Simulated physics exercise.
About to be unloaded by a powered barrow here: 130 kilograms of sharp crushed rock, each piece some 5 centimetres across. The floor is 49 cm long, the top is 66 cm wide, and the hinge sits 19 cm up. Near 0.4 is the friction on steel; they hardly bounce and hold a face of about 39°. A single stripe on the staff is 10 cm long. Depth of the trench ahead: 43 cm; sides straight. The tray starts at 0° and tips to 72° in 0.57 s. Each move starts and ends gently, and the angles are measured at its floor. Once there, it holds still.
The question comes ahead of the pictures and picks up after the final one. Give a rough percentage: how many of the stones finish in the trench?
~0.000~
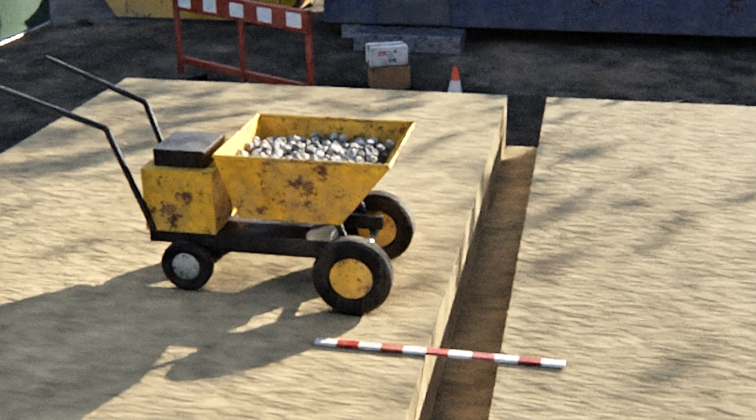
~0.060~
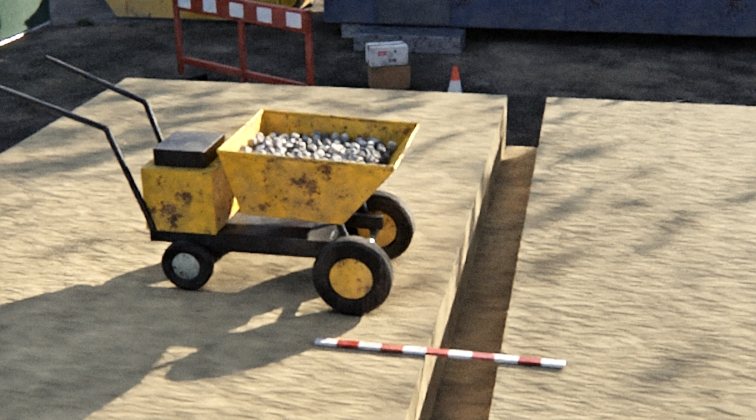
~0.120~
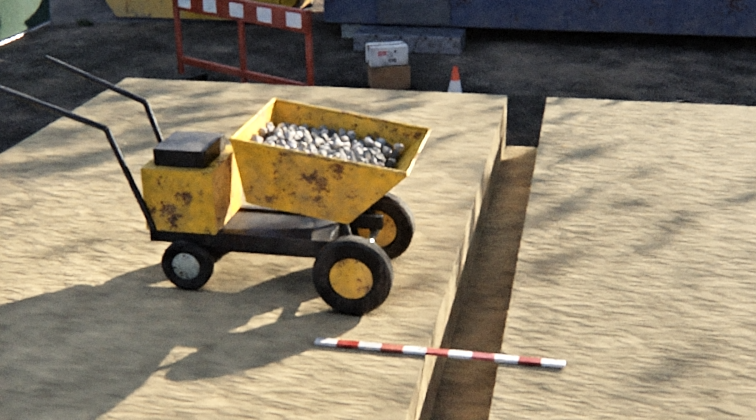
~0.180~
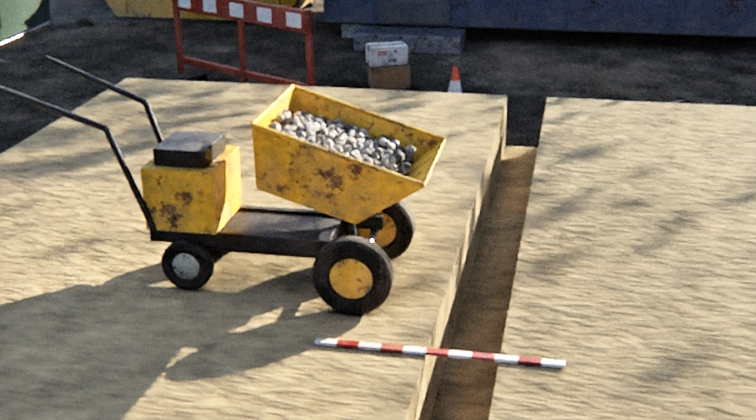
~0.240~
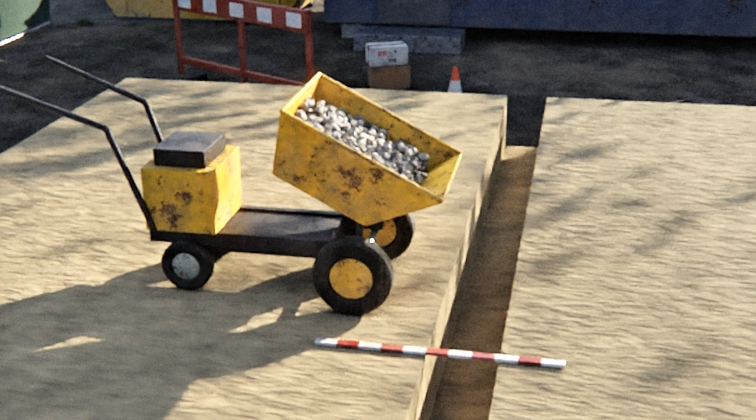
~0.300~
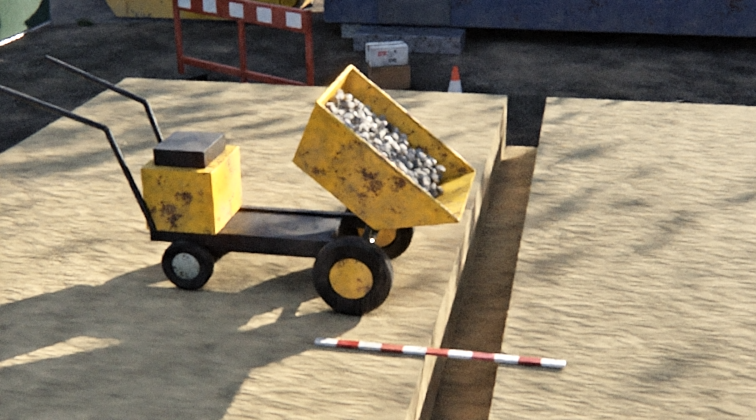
38 %.
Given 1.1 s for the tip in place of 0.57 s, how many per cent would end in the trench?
Then roughly 55 percent.
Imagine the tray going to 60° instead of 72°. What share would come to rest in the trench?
About 15 per cent would end up in the trench.
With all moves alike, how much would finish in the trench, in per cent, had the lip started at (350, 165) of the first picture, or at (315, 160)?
Some 70 and some 85 per cent, in that order.
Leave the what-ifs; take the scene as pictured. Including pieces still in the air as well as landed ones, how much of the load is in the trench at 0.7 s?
Roughly 5% by that time.
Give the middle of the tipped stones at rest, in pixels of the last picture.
Roughly at pixel (541, 295).
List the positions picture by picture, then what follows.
In the first picture, lip at (390, 167), floor tilted 0°, highest stones at (297, 146).
In the second picture, the tray is at 2°, its lip at (395, 169); the top of the load is at (275, 141); the stones move at 0.5 m/s on average.
In the third picture, lip at (407, 175), floor tilted 8°, highest stones at (283, 132); the stones move at 1.1 m/s on average.
In the fourth picture, lip at (425, 186), floor tilted 17°, highest stones at (300, 121); the stones move at 1.4 m/s on average.
In the fifth picture, the tray is at 28°, its lip at (443, 202); the top of the load is at (315, 108); the stones move at 1.7 m/s on average.
In the sixth picture, the tray is at 39°, its lip at (459, 222); the top of the load is at (341, 102); the stones move at 1.8 m/s on average.
After 0.4 s the floor is at 61°; 100 % in the tray; the foremost stones are at (469, 230).
After 0.7 s the floor is at 72°; 71 % in the tray, 4 % in the trench, 25 % past the trench; the foremost stones are at (560, 306).
After 1.0 s the floor is at 72°; 20 % in the tray, 14 % in the trench, 66 % past the trench; the foremost stones are at (752, 314).
After 3.0 s the floor is at 72°; 0 % in the tray, 38 % in the trench, 62 % past the trench; the foremost stones are past the picture's edge.
